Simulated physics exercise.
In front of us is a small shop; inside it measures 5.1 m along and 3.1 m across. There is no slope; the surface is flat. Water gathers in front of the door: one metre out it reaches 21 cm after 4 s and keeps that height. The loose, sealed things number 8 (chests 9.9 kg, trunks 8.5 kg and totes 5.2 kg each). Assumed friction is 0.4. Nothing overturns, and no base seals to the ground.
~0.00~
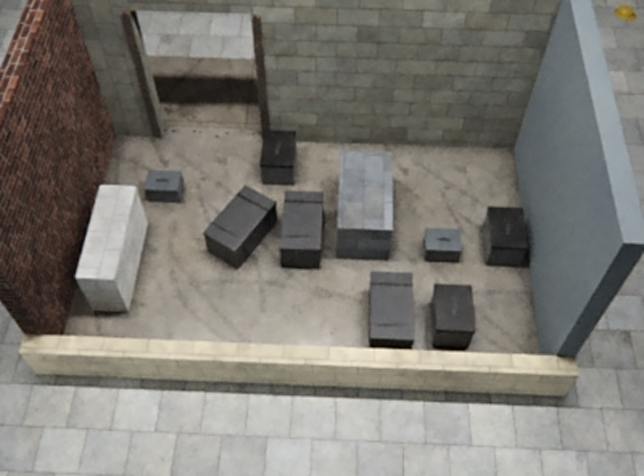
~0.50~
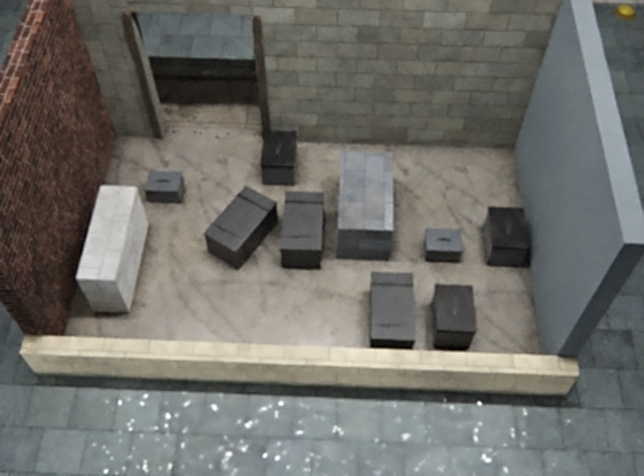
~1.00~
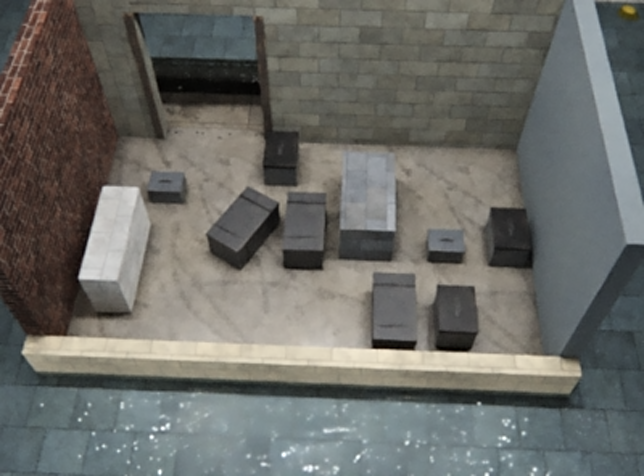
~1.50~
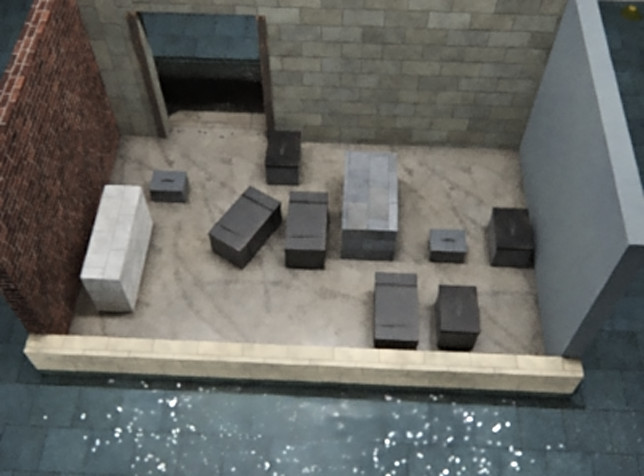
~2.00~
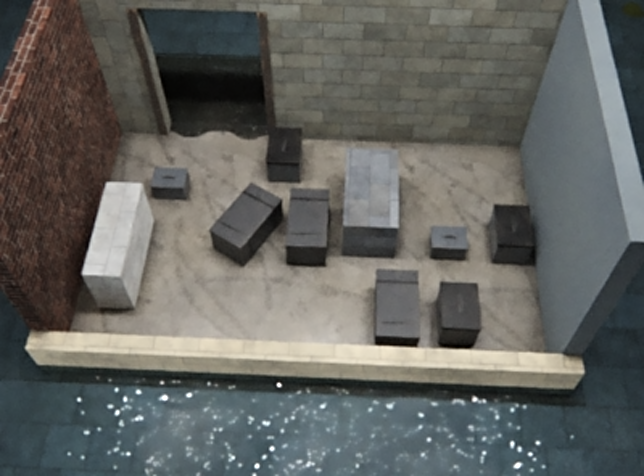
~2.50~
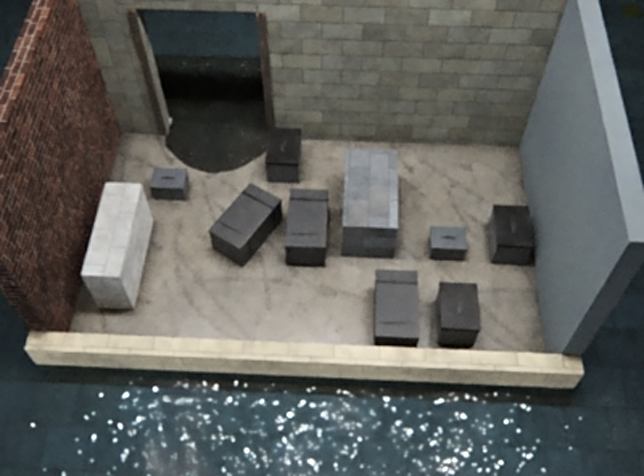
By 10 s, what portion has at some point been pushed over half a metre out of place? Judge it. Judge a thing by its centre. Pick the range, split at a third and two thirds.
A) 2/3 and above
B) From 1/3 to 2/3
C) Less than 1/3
(A) 2/3 and above.
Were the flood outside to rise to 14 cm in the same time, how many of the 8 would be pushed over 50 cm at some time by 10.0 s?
The count would be 2.
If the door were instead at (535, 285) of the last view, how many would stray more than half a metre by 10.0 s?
6.
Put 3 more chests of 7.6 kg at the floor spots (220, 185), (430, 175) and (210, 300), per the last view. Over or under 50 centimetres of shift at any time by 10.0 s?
Result, in listed order: Exceeded / not exceeded / exceeded.
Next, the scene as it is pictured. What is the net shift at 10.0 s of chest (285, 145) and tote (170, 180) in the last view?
The first is 20 cm from its start, the second 200 cm.
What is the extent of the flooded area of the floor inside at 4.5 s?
5.5 m2.
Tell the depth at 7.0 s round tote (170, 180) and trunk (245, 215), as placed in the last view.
Roughly 6 and 7 cm.
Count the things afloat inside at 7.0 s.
Just then, the number is 2.
After 3.5 s 0 of 8 are over 50 cm from their spots; 0 afloat.
After 4.5 s 0 of 8 are over 50 cm from their spots; 0 afloat.
After 7.0 s 2 of 8 are over 50 cm from their spots; 2 afloat.
After 10.0 s 6 of 8 are over 50 cm from their spots, and 6 have been at some point; 4 afloat.
